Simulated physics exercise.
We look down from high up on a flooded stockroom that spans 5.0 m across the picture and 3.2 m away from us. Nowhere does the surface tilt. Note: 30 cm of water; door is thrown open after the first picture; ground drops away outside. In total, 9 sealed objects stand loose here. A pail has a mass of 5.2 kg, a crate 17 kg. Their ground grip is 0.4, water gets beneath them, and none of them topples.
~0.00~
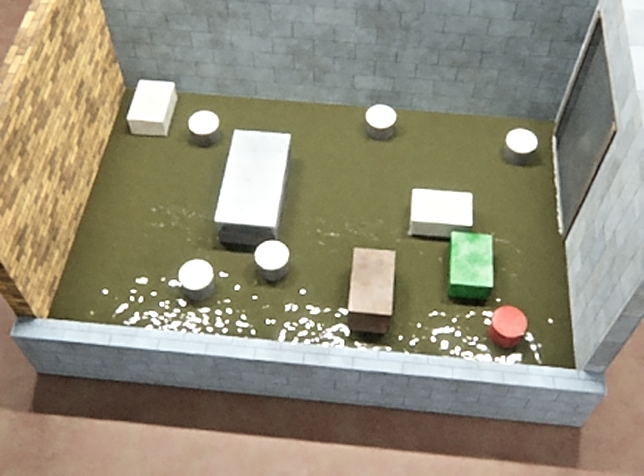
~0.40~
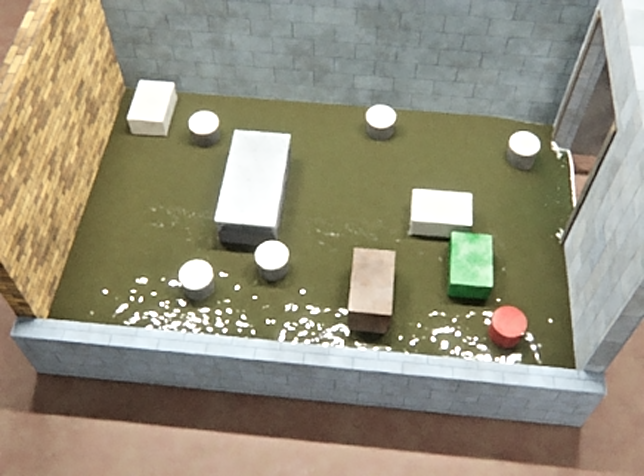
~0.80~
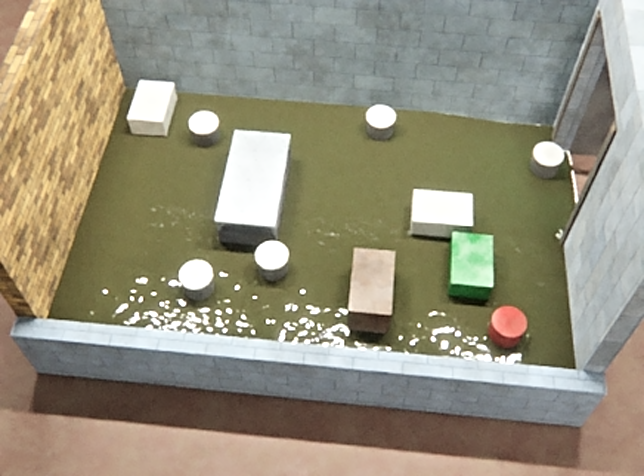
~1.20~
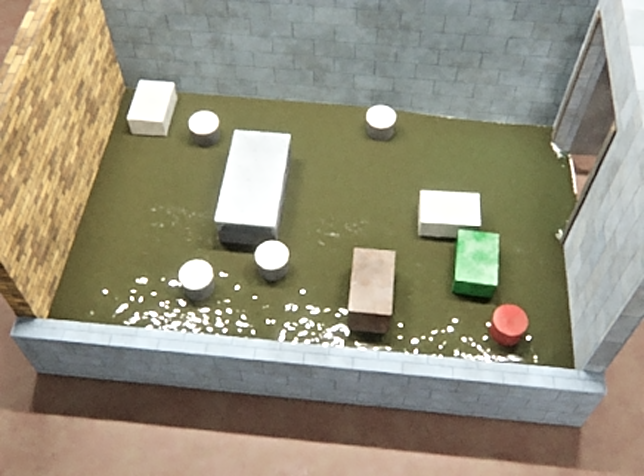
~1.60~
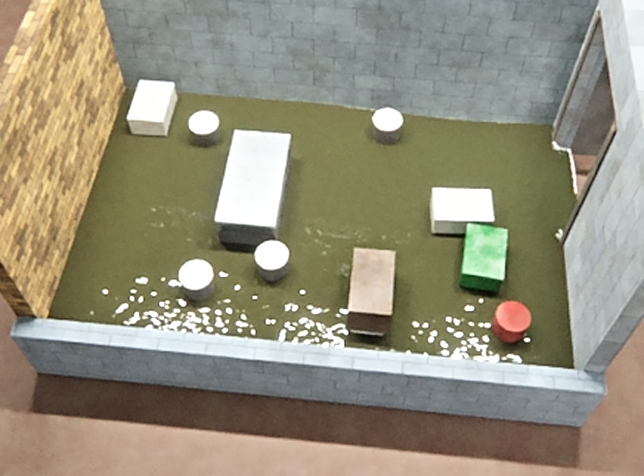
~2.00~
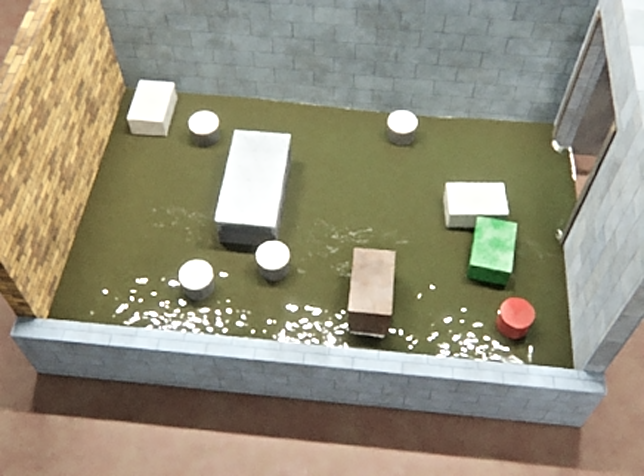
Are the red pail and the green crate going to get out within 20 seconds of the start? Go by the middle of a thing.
Red pail - free; green crate - free.
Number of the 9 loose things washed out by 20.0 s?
Result: 8.
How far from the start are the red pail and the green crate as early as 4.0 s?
About 50 cm and 140 cm, respectively.
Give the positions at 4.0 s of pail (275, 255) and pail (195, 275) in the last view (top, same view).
First near (329, 216), second near (238, 280).
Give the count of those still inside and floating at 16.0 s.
At that instant the tally stands at 2.
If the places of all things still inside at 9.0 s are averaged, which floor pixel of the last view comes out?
Near (343, 186).
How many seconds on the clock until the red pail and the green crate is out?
Roughly 7.5 s and 4.0 s.
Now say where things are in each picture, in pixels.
The first picture shows the red pail at (510, 322) floats; the green crate at (472, 259) floats; about 4580 L in view; 0 of 9 have shifted.
The second picture shows the red pail at (510, 322) floats; the green crate at (472, 259) floats; 30 cm deep round most things; 0 of 9 have shifted.
The third picture shows the red pail at (510, 322), afloat; the green crate at (472, 259) floats; about 4430 L in view; 1 of 9 have shifted.
The fourth picture shows the red pail at (511, 320) floats, 3 cm from its start; the green crate at (477, 257), afloat, 8 cm from its start; 30 cm deep round most things; 3 of 9 have shifted.
The fifth picture shows the red pail at (514, 316), afloat, 9 cm from its start; the green crate at (485, 251), afloat, 19 cm from its start; 27 cm deep round most things; 5 of 9 have shifted.
The sixth picture shows the red pail at (518, 313), afloat, 16 cm from its start; the green crate at (494, 243) floats, 33 cm from its start; 25 cm deep round most things; 5 of 9 have shifted.
After 4.0 s the red pail is near (537, 289), 0.5 m from its start, afloat; the green crate is near (572, 209), 1.3 m from its start, afloat; 2 of 9 are out; 7 afloat.
After 9.0 s the red pail has gone out; the green crate has gone out; 5 of 9 are out; 4 afloat.
After 16.0 s the red pail has gone out; the green crate has gone out; 7 of 9 are out; 2 afloat.
After 20.0 s the red pail has gone out; the green crate has gone out; 8 of 9 are out; 1 afloat.
